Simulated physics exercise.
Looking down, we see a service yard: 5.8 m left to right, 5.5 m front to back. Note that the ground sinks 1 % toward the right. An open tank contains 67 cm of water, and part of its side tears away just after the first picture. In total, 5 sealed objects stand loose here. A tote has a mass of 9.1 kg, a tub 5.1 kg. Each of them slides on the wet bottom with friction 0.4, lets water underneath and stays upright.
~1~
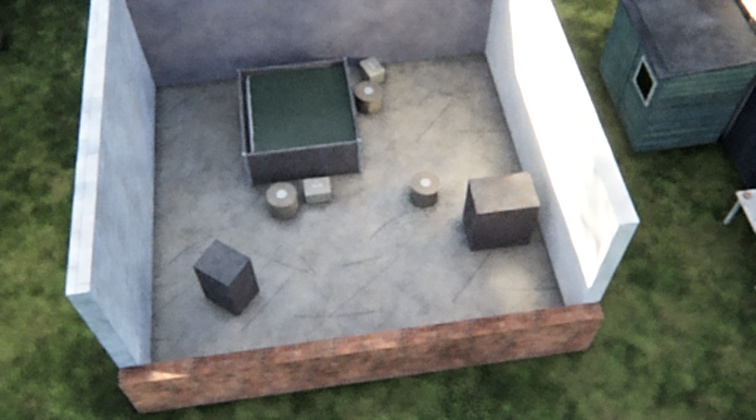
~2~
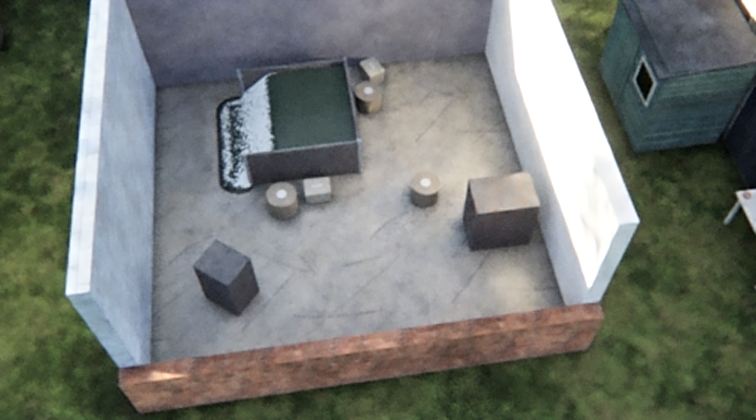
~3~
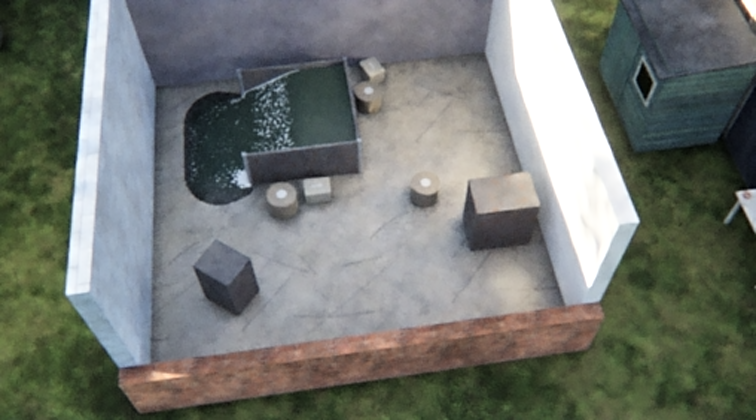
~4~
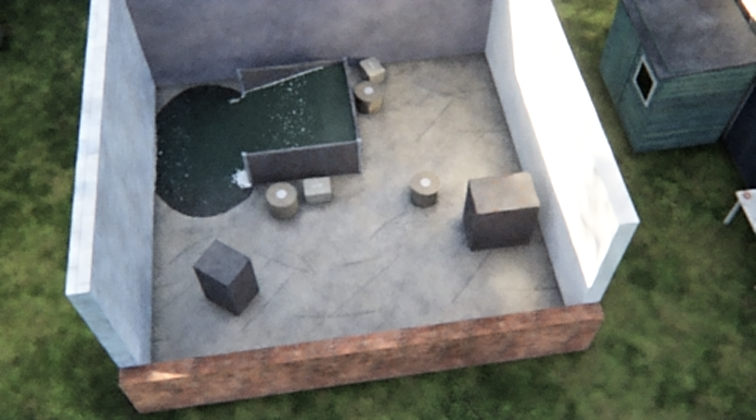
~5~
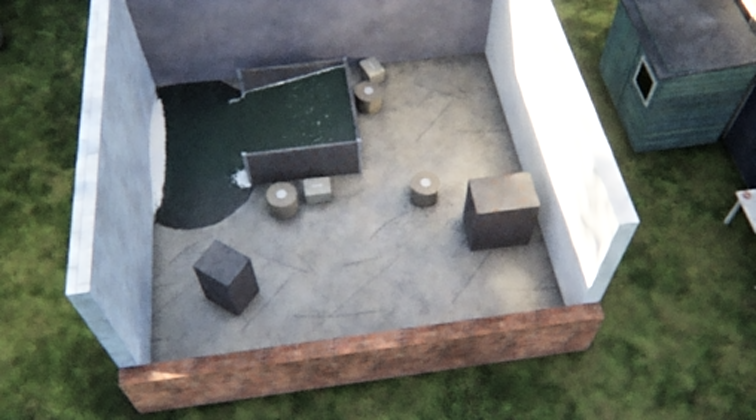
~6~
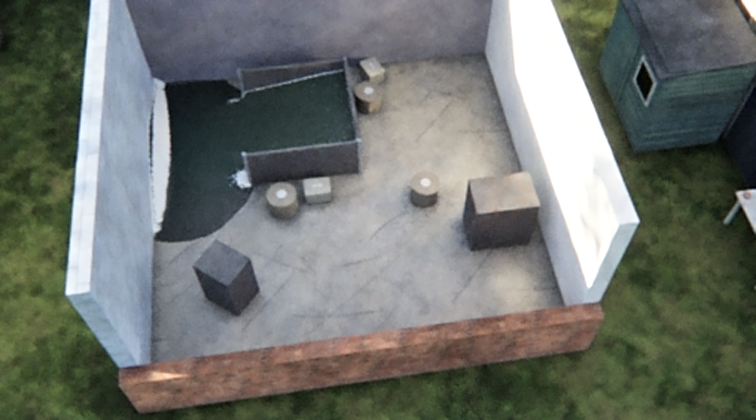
Dark green water pours out of the open left side of a rectangular tank in a walled yard, foaming at first, then spreads across the pale floor to the left wall, while the surrounding blocks and drums stay still.
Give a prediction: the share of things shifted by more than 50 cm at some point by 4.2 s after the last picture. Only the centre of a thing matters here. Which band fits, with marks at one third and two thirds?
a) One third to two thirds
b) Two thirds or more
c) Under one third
Under one third (c).
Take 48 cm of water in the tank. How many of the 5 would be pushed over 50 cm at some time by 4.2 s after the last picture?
Count under that change: 1.
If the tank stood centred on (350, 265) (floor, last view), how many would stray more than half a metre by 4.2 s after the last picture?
That gives 3 of them.
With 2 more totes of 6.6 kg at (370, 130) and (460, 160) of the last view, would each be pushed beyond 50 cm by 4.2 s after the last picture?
Well, in turn they are below that and below that.
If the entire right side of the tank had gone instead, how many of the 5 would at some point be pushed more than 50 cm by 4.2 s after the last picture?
That gives 3 of them.
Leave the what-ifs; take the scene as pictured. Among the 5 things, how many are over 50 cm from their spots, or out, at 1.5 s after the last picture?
At that time I count 0.
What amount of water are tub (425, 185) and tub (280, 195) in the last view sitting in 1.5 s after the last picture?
Roughly 0 and 0 cm.
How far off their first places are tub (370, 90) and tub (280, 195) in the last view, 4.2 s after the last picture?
The first ends 0 centimetres from its start and the second 0 centimetres.
Then, 0.4 s after the last picture 0 of 5 are over 50 cm from their spots; 0 afloat.
Then, 1.5 s after the last picture 0 of 5 are over 50 cm from their spots; 0 afloat.
Then, 2.8 s after the last picture 1 of 5 are over 50 cm from their spots; 0 afloat.
Then, 4.2 s after the last picture 1 of 5 are over 50 cm from their spots, and 1 have been at some point; 0 afloat.
